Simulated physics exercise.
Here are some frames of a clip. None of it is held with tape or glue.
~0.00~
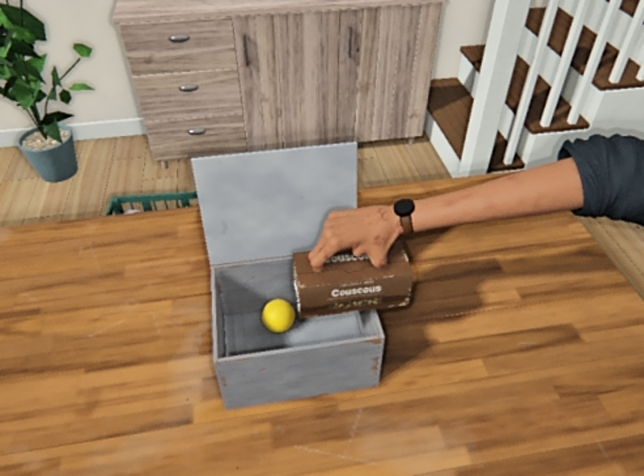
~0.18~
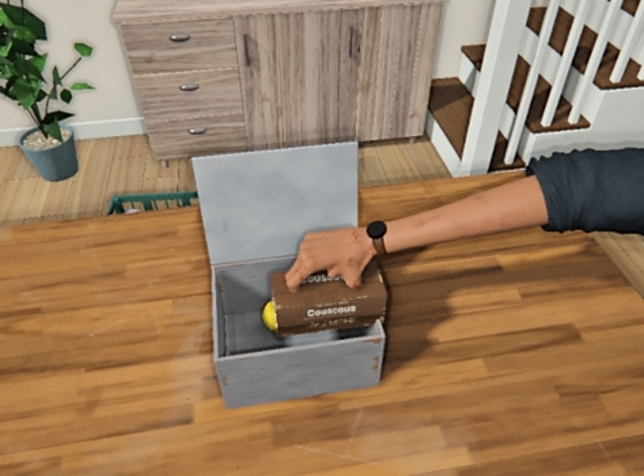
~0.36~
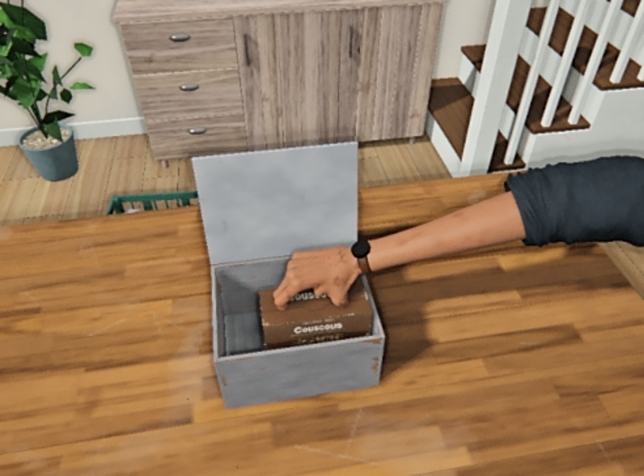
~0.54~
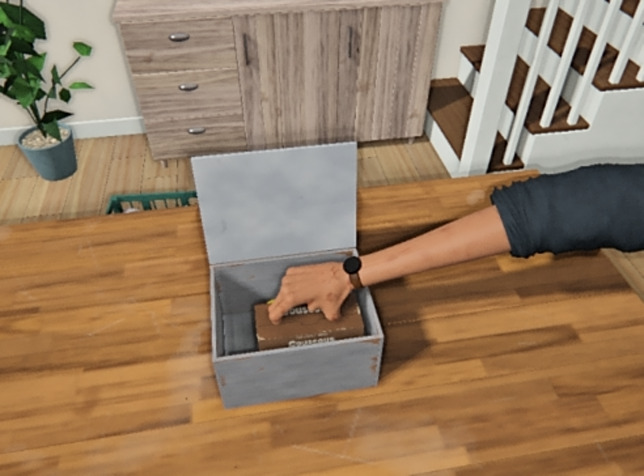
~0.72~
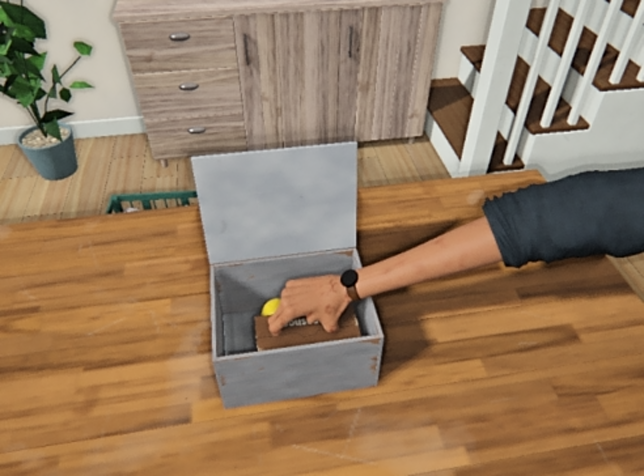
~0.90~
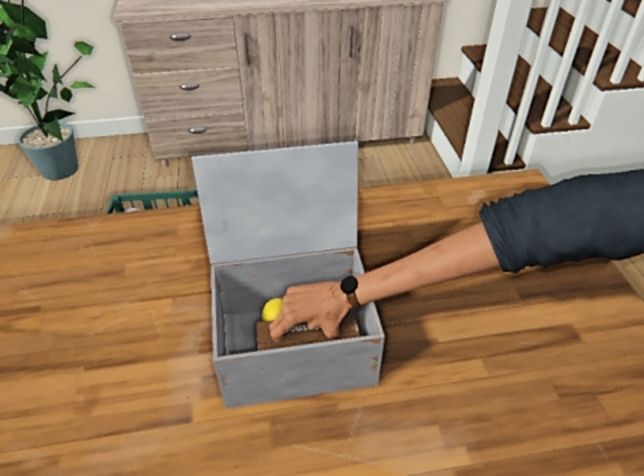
A hand with a dark watch, reaching in from the right in a dark sleeve, grips a brown couscous carton over an open grey box on a wooden table, seen from above at an angle. A yellow lemon sits inside the box, with wooden drawers, a plant and stairs behind. The hand lowers the carton leftward into the box, briefly hiding the lemon, and keeps hold while the view stays still.
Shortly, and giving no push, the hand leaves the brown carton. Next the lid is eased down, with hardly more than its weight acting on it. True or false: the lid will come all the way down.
True.
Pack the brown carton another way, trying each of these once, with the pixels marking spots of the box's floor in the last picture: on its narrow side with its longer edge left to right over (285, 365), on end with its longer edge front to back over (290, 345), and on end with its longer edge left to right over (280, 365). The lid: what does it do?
The lid lowers completely the first time, lowers completely the second time and is kept raised the third time.
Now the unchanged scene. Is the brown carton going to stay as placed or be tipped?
Result: It remains as it was set.
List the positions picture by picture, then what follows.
Coming down; brown carton (351, 279); yellow lemon (278, 316), in the first frame.
Coming down; brown carton (328, 298), in the second frame.
Coming down; brown carton (315, 315), in the third frame.
Coming down; brown carton (309, 329), in the fourth frame.
Coming down, in the fifth frame.
Put in, still held, in the sixth frame.
Around 2.00 s, lid starting down.
Around 2.50 s, lid 59° above the rim.
Around 2.80 s, lid 35° above the rim.
Around 3.10 s, lid 8° above the rim.
Finally (3.7 s), lid shut; both still in place. Final places as the last picture's camera would see them, brown carton near (308, 345).
